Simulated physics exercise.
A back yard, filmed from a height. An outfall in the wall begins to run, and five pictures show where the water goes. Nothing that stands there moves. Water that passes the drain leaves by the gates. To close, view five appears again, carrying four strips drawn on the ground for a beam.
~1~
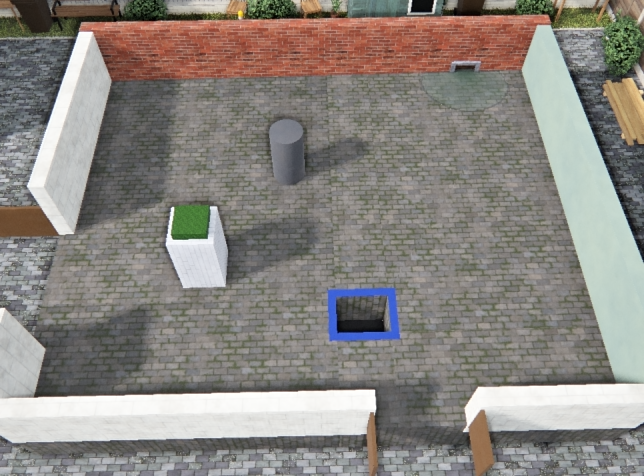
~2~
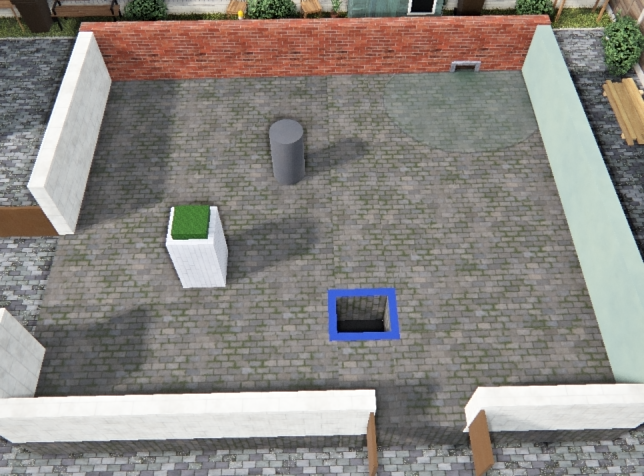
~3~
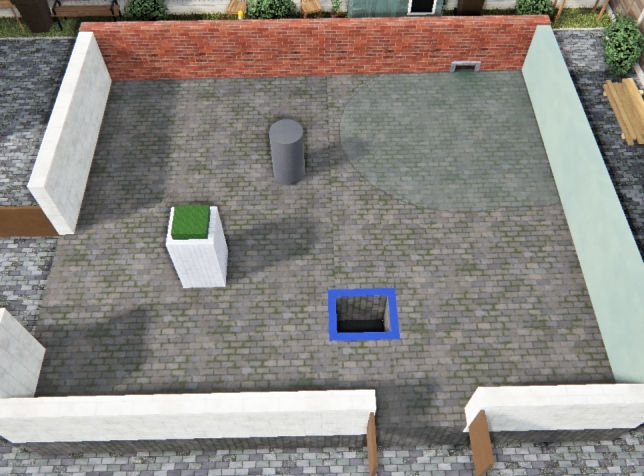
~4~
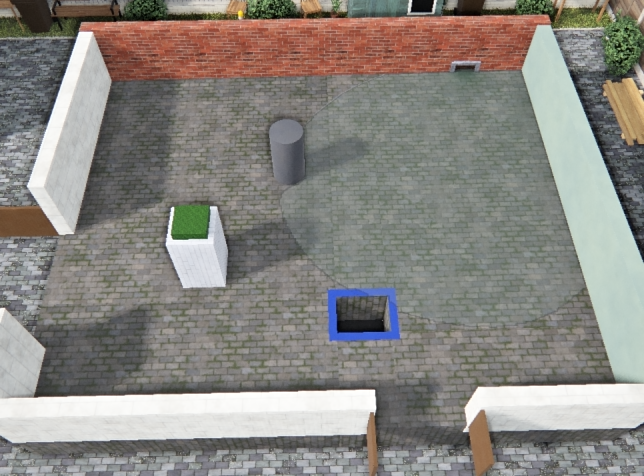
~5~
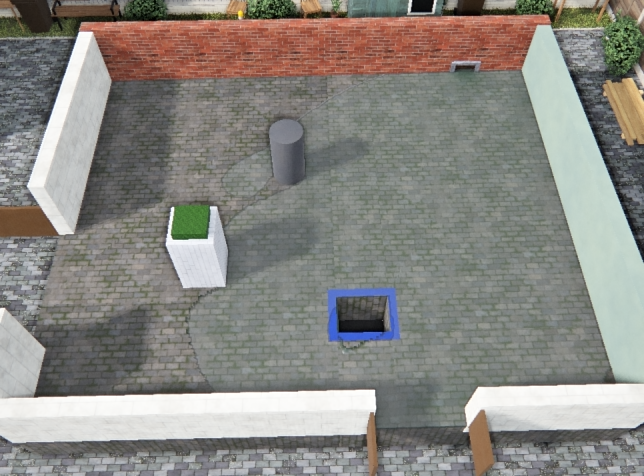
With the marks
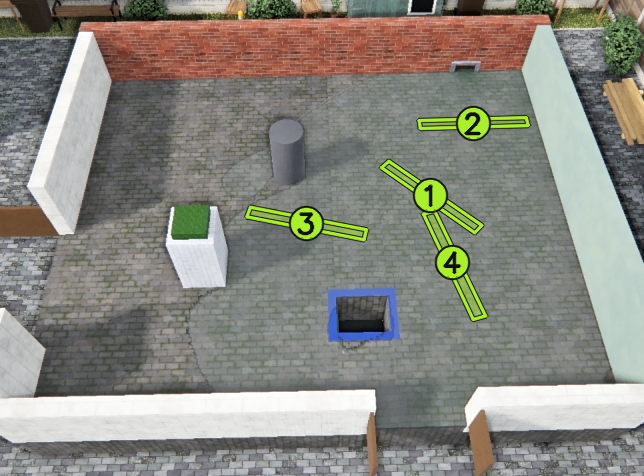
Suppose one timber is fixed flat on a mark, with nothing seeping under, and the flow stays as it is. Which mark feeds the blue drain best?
Place 3 does it best.
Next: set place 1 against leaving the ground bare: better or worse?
It is worse.
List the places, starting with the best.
The order is 3, 4, 2, 1.
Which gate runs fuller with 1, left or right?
The left gate.
On the marked copy, 1 from (385, 164) to (478, 228); 2 from (419, 124) to (527, 121); 3 from (248, 212) to (365, 234); 4 from (429, 212) to (479, 317).
Choosing 1, about 4 % of the stream runs into the blue drain, about 91 % out by the gates.
Choosing 2, about 9 % of the stream runs into the blue drain, about 87 % out by the gates.
Choosing 3, about 26 % of the stream runs into the blue drain, about 67 % out by the gates.
Choosing 4, about 15 % of the stream runs into the blue drain, about 80 % out by the gates.
